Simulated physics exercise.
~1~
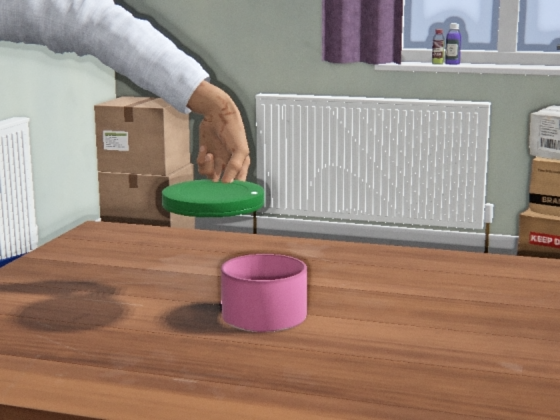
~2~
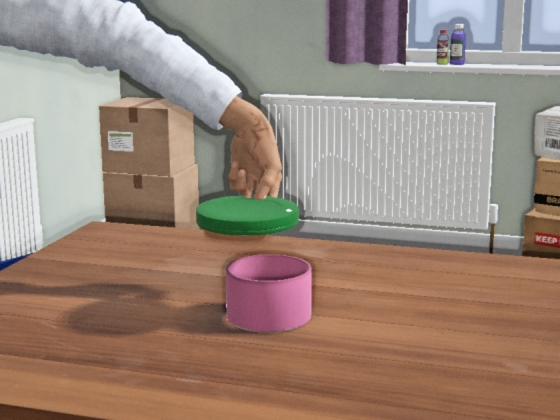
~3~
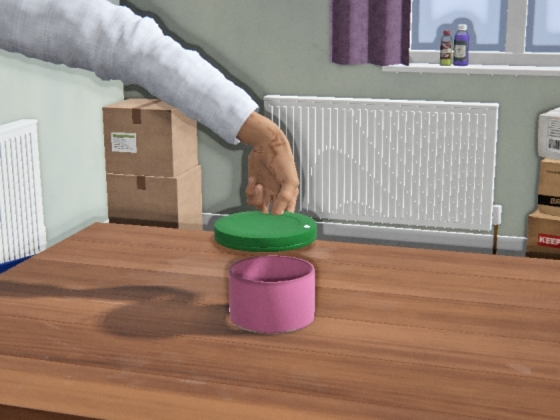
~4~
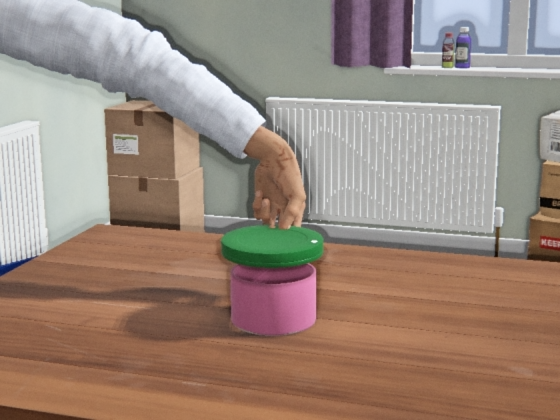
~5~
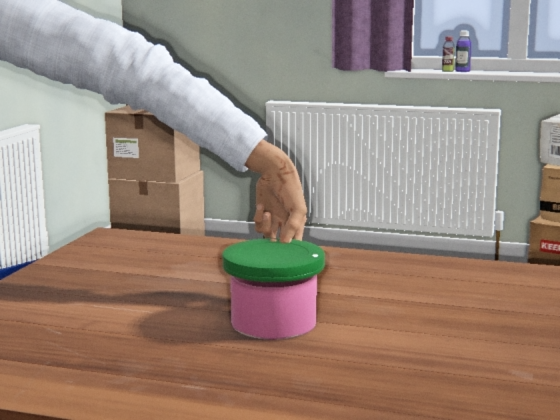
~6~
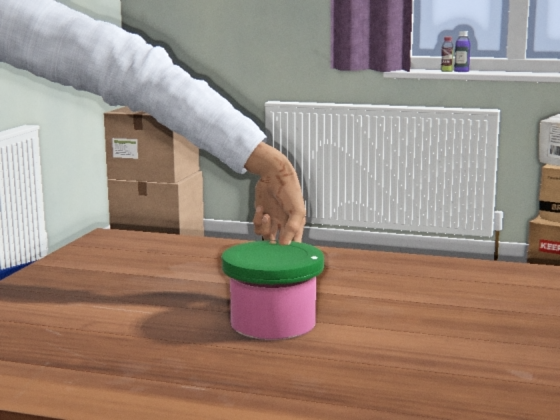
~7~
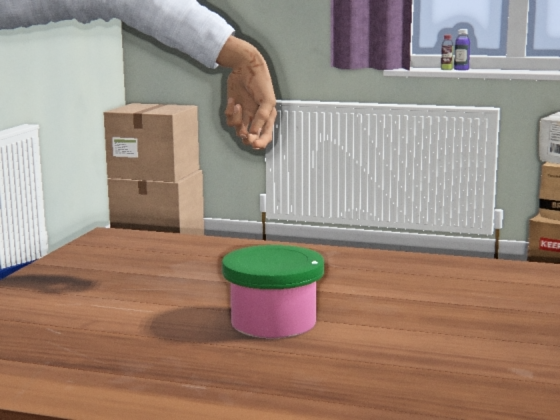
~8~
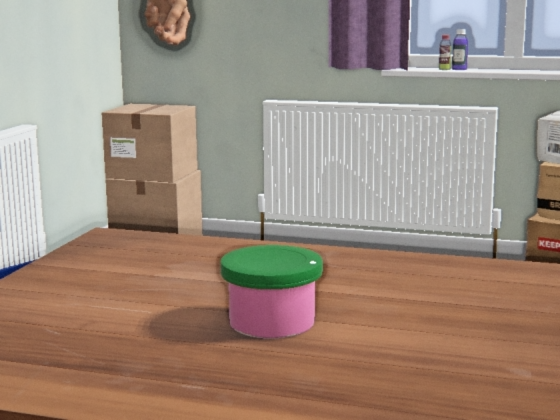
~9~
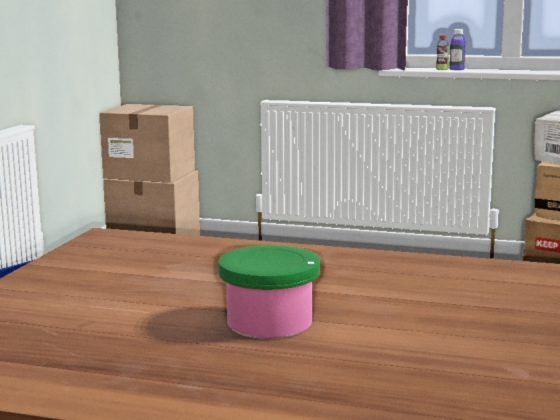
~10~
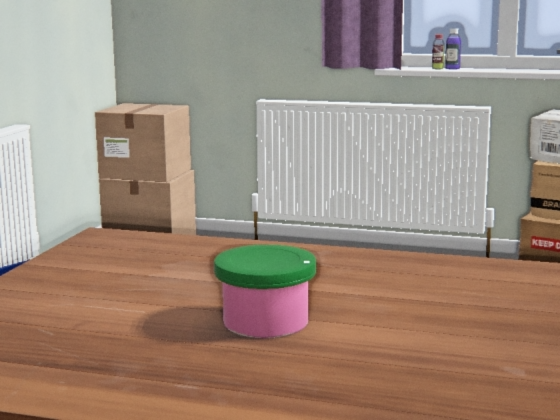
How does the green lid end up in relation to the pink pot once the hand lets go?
The green lid rests on top of the pink pot and covers its opening.
